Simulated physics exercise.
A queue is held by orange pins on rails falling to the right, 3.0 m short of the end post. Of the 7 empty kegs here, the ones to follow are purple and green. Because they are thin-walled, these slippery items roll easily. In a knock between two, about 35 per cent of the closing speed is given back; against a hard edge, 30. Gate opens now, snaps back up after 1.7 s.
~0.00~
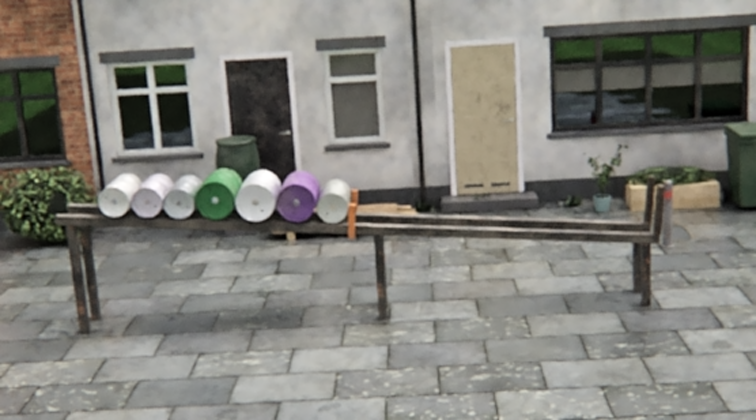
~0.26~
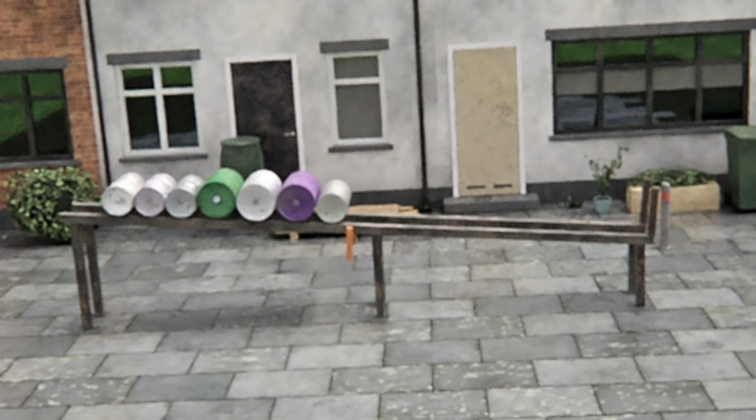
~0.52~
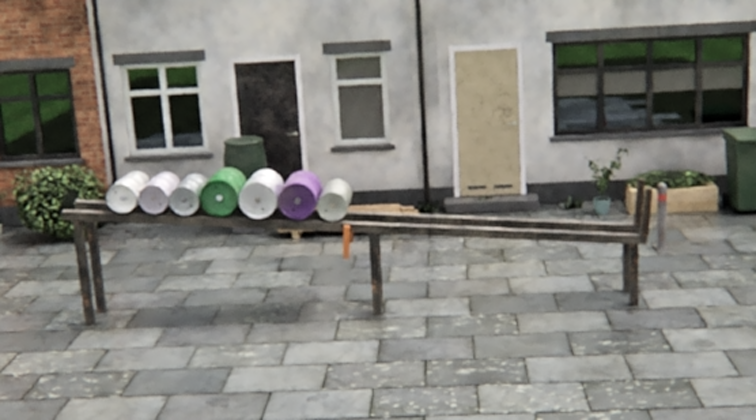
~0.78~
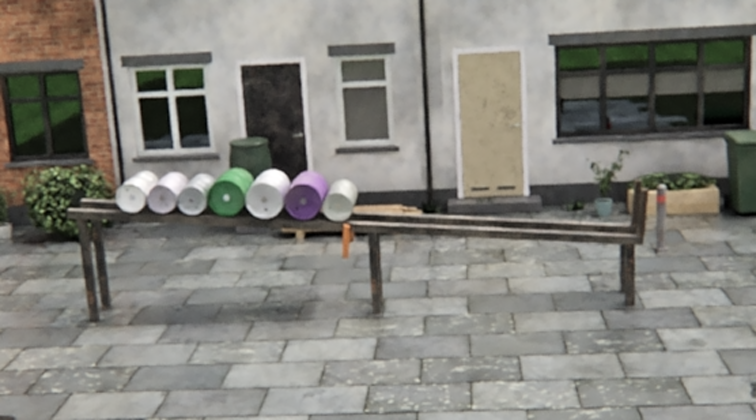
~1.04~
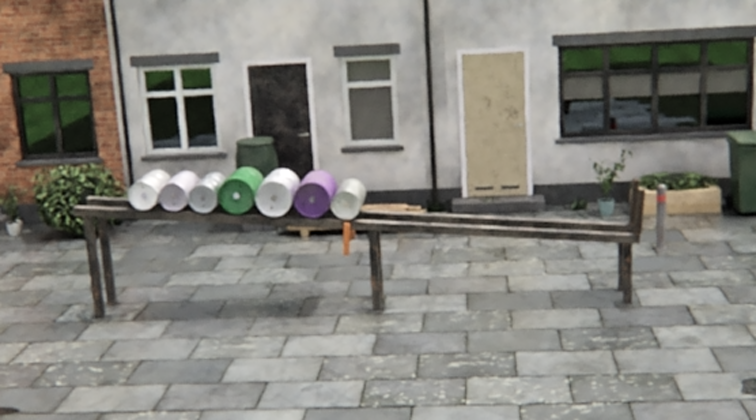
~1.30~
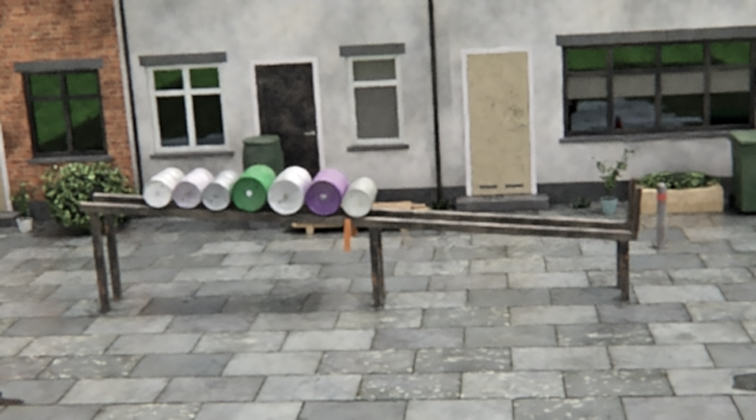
At the start, a row of seven kegs, mostly white with one green and one purple, sits on the left part of a rail rack outside houses, held by an orange gate. The gate drops below the rails, and the whole row slowly begins rolling to the right, still close together.
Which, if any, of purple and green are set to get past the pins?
Purple is, green is not.
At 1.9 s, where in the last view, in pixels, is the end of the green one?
I'd point to somewhere near (280, 196).
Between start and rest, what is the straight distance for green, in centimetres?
For green, 70.
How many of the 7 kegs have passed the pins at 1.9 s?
By that time it stands at 2.
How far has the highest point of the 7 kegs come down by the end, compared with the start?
About 5 cm lower.
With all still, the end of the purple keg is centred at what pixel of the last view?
It ends up close to (583, 212).
Then, 1.6 s in, purple is on the rails, 10 cm above the pins, rolling right; green is on the rails, 90 cm above the pins, rolling right; 1 below the pins.
Then, 1.9 s in, purple is in the air, 5 cm below the pins, rolling right; green is on the rails, 75 cm above the pins, rolling right; 2 below the pins.
In the end (5.8 s), purple is on the rails, 245 cm below the pins; green is on the rails, 65 cm above the pins; 2 below the pins.
